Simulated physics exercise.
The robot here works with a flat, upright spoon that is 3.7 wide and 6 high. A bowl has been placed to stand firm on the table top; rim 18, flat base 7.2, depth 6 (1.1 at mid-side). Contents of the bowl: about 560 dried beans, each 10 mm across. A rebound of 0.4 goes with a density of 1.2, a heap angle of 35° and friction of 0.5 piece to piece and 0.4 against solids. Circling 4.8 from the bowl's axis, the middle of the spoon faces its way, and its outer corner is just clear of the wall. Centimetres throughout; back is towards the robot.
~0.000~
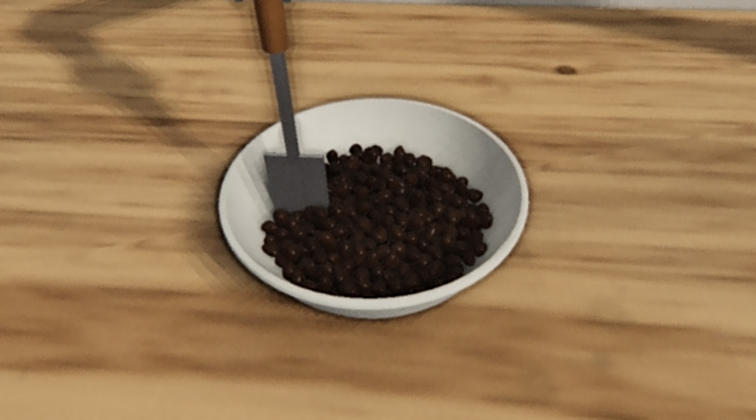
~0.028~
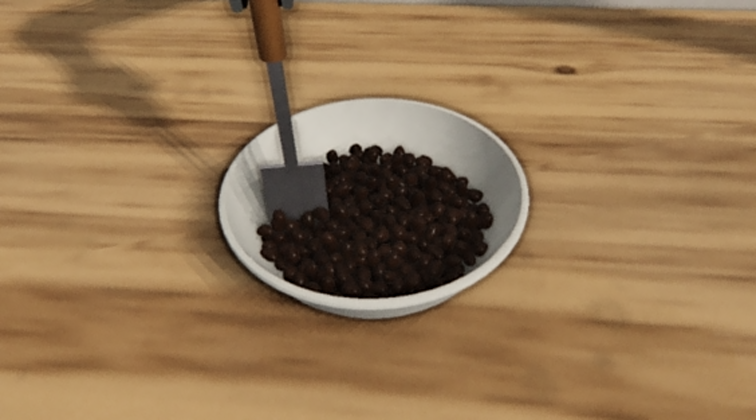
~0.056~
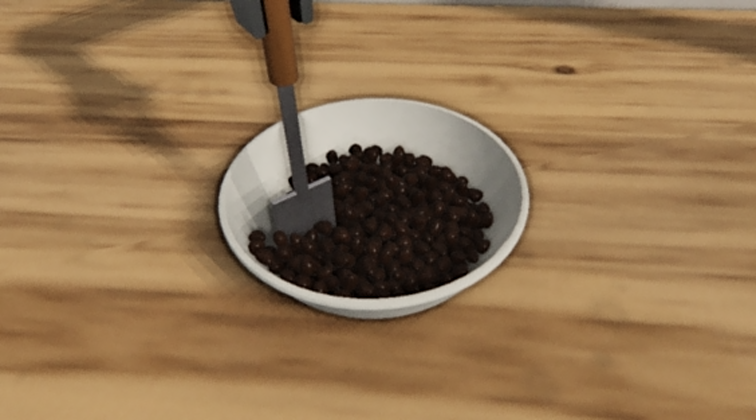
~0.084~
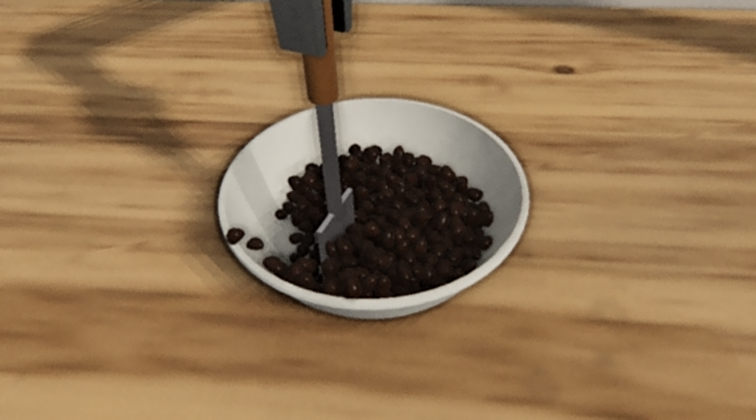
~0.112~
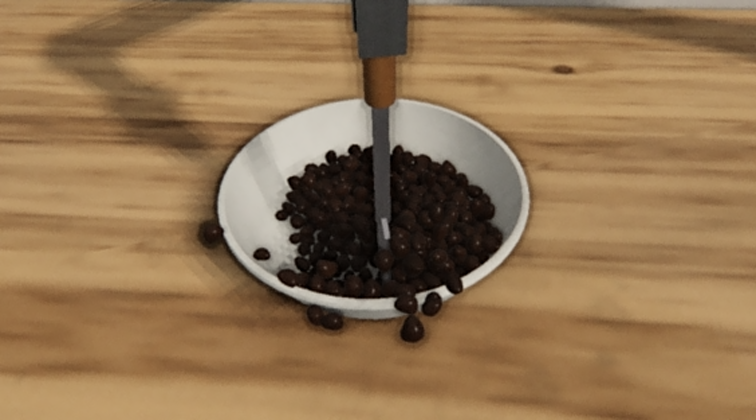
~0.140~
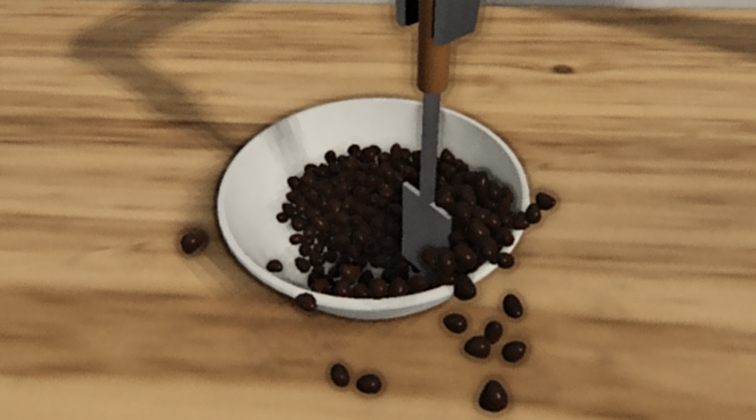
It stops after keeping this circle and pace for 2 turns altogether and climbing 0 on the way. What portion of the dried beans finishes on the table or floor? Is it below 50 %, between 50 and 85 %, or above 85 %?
Between 50 and 85 %.
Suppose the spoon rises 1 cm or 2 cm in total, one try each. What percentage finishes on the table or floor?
Near 50 in a hundred, then 40 in a hundred.
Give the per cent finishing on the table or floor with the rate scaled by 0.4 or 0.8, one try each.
I'd expect about 30 per cent, then about 55 per cent.
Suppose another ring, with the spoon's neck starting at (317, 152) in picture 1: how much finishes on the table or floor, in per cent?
Table or floor share: Near 40 %.
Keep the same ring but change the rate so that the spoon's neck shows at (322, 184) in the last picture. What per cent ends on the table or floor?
About 30 per cent.
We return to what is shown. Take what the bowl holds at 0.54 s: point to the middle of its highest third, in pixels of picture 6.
Around (443, 149).
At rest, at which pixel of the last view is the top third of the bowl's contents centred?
I'd say close to (311, 258).
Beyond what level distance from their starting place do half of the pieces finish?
Around 26 cm.
After 0.34 s, 359° round, highest piece 10 above the table; 370 in the bowl, 77 on the table or floor, 115 in flight or on the tool.
After 0.54 s, 225° round, highest piece 10 above the table; 265 in the bowl, 252 on the table or floor, 45 in flight or on the tool.
After 0.85 s, 0° round, highest piece 7 above the table; 348 on the table or floor, 213 in the bowl, 1 in flight or on the tool.
After 1.55 s, 0° round, highest piece 5 above the table; 349 on the table or floor, 213 in the bowl.
At rest, 349 on the table or floor, 213 in the bowl. That is 62 % on the table or floor.
